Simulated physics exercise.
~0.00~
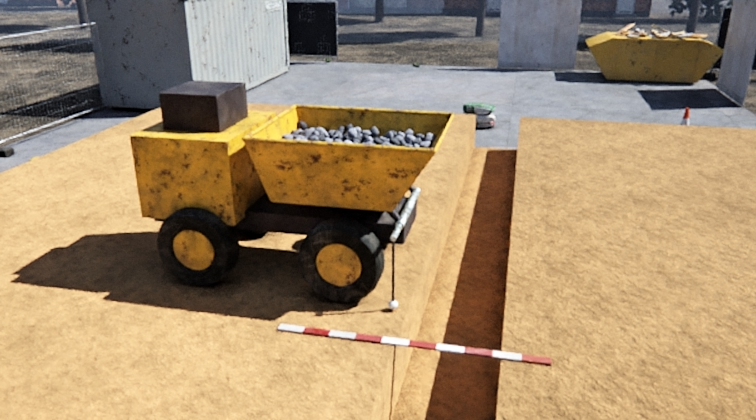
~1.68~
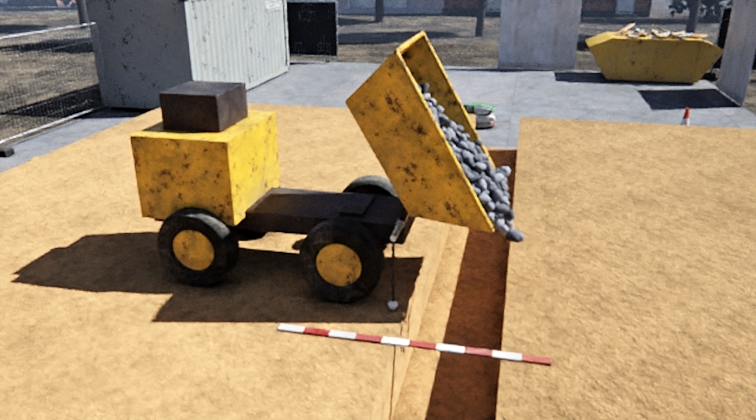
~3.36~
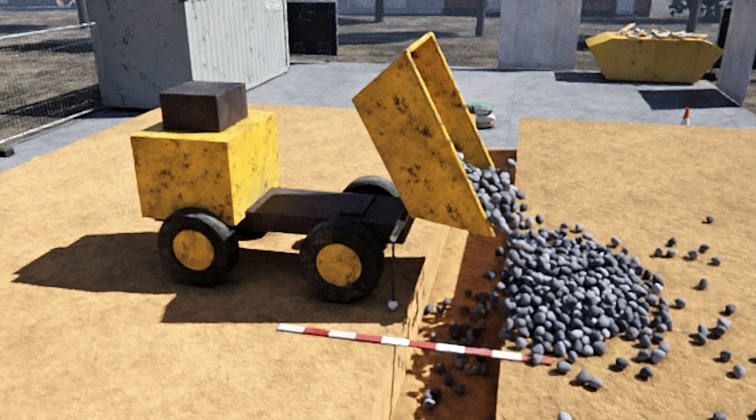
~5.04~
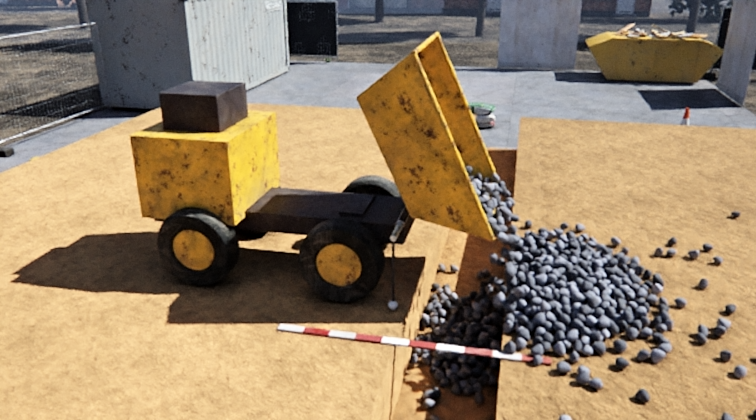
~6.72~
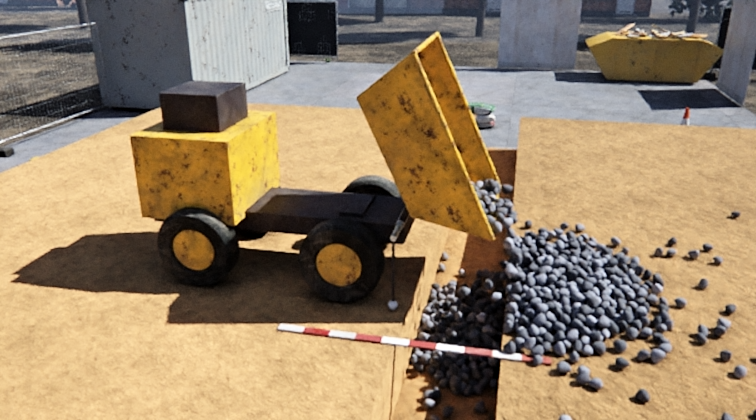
A yellow dumper tips its body, spilling grey stones into and mostly beyond a trench.
